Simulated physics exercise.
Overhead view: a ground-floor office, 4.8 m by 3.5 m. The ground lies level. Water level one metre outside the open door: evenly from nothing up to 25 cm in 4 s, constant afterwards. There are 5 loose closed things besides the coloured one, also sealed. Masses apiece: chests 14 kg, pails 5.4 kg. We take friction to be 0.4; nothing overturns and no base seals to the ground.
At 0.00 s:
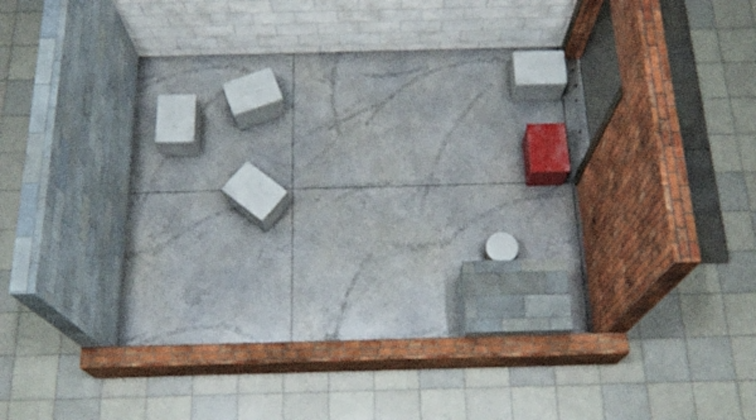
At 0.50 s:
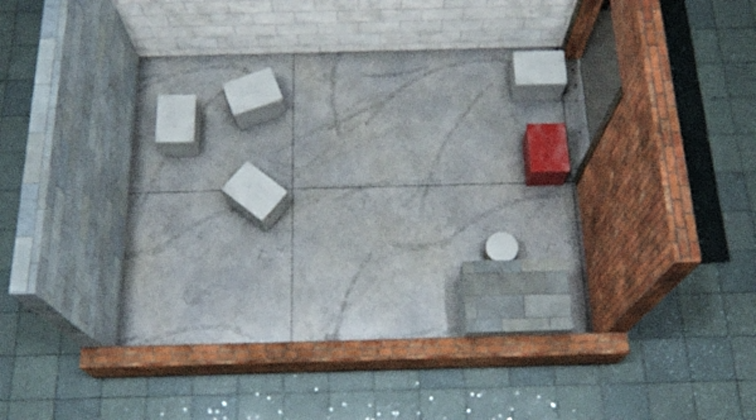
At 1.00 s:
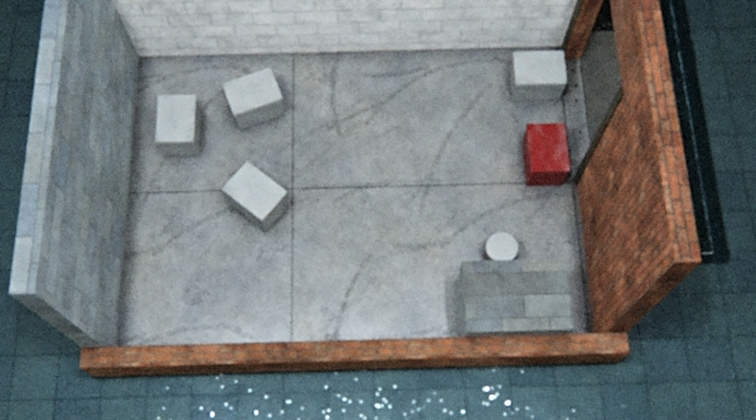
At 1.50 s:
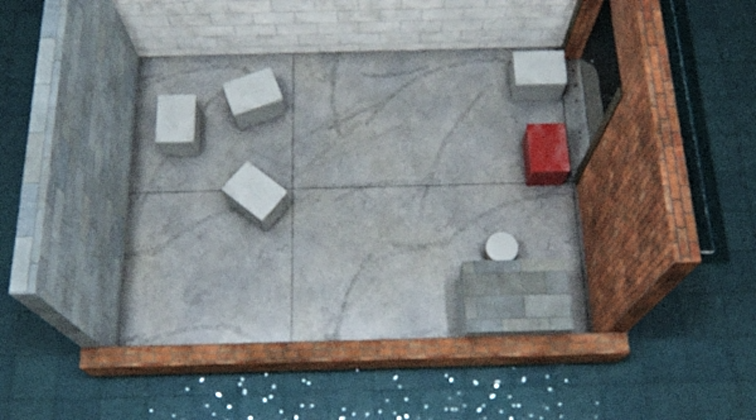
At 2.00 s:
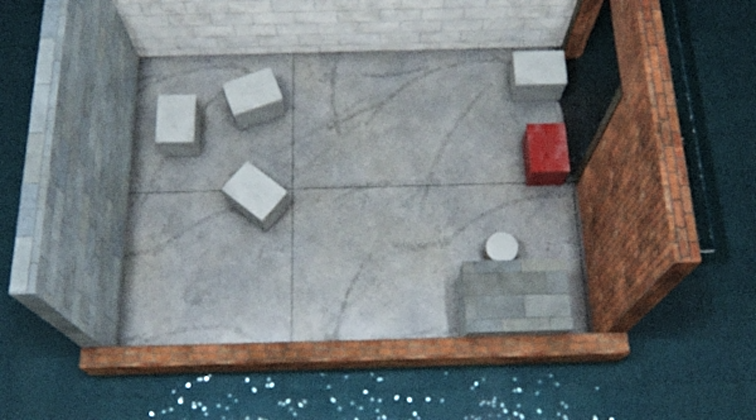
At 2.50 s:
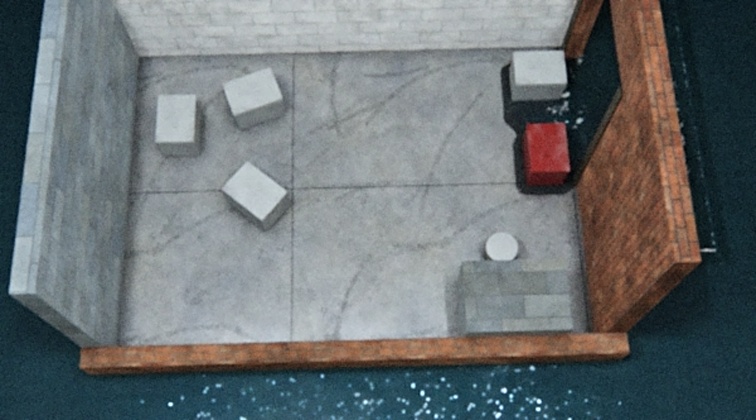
At the start, a red chest and several pale blocks sit on the dry grey floor of a walled room, with dry paving outside. Dark water then covers the paving around the walls, glinting below the front wall. Finally it enters through the right-hand doorway and spreads around the chest, while nothing inside shifts.
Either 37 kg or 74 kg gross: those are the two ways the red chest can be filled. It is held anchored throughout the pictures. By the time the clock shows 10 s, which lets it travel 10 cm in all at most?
Answer: 74 kg, not 37 kg.
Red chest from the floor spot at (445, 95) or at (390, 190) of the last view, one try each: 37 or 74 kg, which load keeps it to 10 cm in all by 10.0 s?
First try the heavier suffices, second try both suffice.
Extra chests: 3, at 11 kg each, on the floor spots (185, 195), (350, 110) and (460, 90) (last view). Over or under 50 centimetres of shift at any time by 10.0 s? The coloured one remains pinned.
In that order: Beyond it, beyond it, beyond it.
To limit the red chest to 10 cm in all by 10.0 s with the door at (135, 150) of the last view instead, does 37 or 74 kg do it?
The big mass is needed.
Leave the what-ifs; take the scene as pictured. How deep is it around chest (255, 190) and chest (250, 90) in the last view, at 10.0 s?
Around 12 cm and 16 cm.
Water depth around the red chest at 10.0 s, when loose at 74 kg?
Close to 9 cm deep.
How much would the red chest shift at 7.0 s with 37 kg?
I'd put it at about 80 cm.
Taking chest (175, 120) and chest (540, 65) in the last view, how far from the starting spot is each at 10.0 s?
Respectively 200 and 400 centimetres.
After 3.5 s the red chest would be 1 cm from its start with 37 kg and 0 cm from its start with 74 kg; 7 cm of water round it then.
After 4.5 s the red chest would be 29 cm from its start with 37 kg and 0 cm from its start with 74 kg; 9 cm of water round it then.
After 7.0 s the red chest would be 89 cm from its start with 37 kg and 0 cm from its start with 74 kg; 9 cm of water round it then.
After 10.0 s the red chest would be 97 cm from its start with 37 kg and 0 cm from its start with 74 kg; 9 cm of water round it then.
